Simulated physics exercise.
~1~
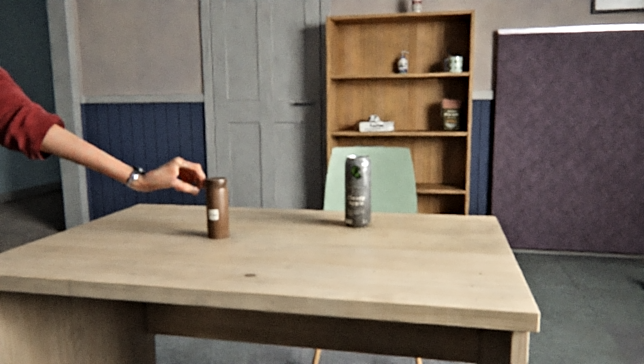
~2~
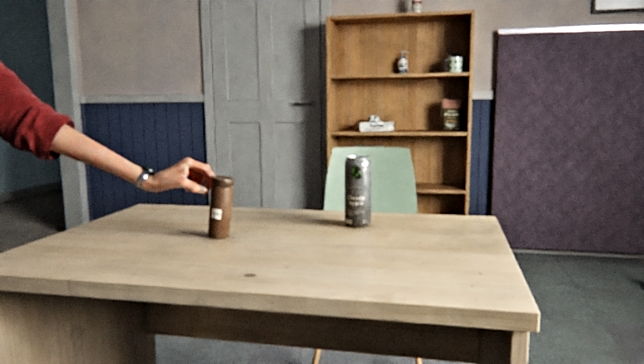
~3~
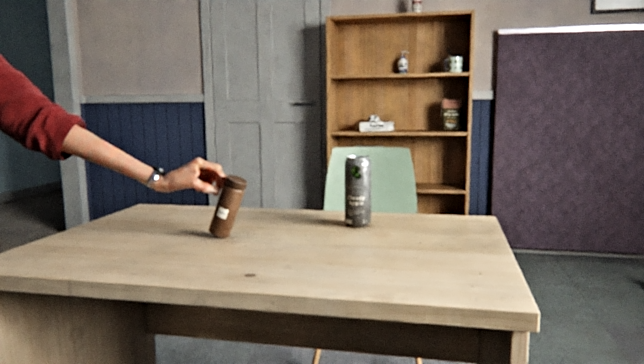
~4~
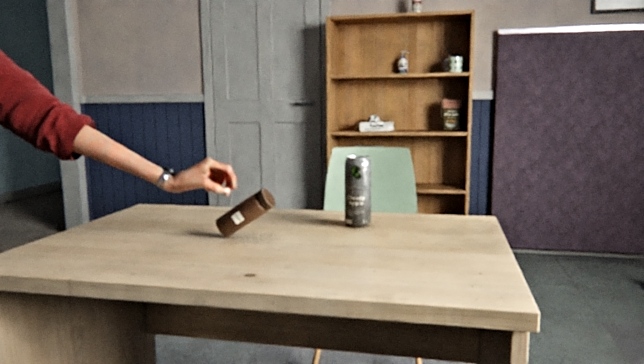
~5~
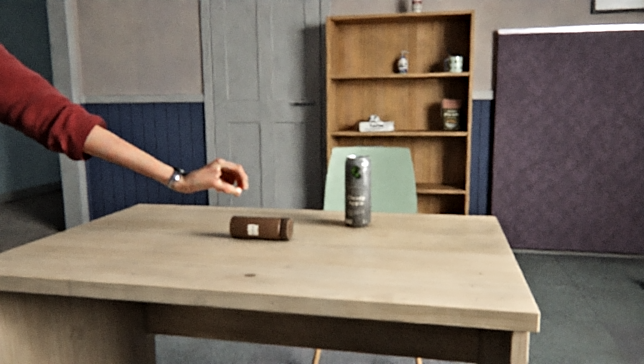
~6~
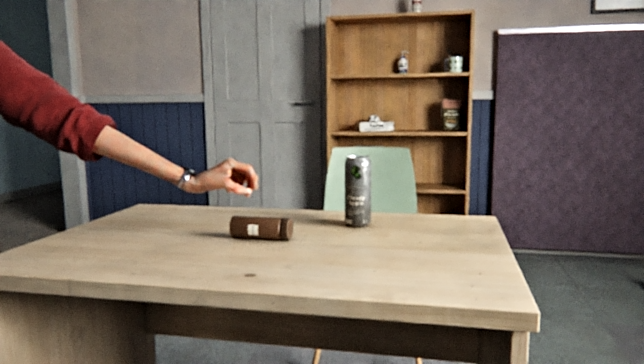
In a room with a wooden bookcase, a pale green chair and a purple panel, a brown shaker and a grey can stand upright on a light wooden table. A hand in a red sleeve reaches in from the left and touches the upper part of the shaker. It pushes to the right, and the shaker starts to lean. The shaker tilts further, tips past its balance and drops onto its side. It ends lying on the table below the hand, while the grey can still stands upright nearby, in the same spot as before.
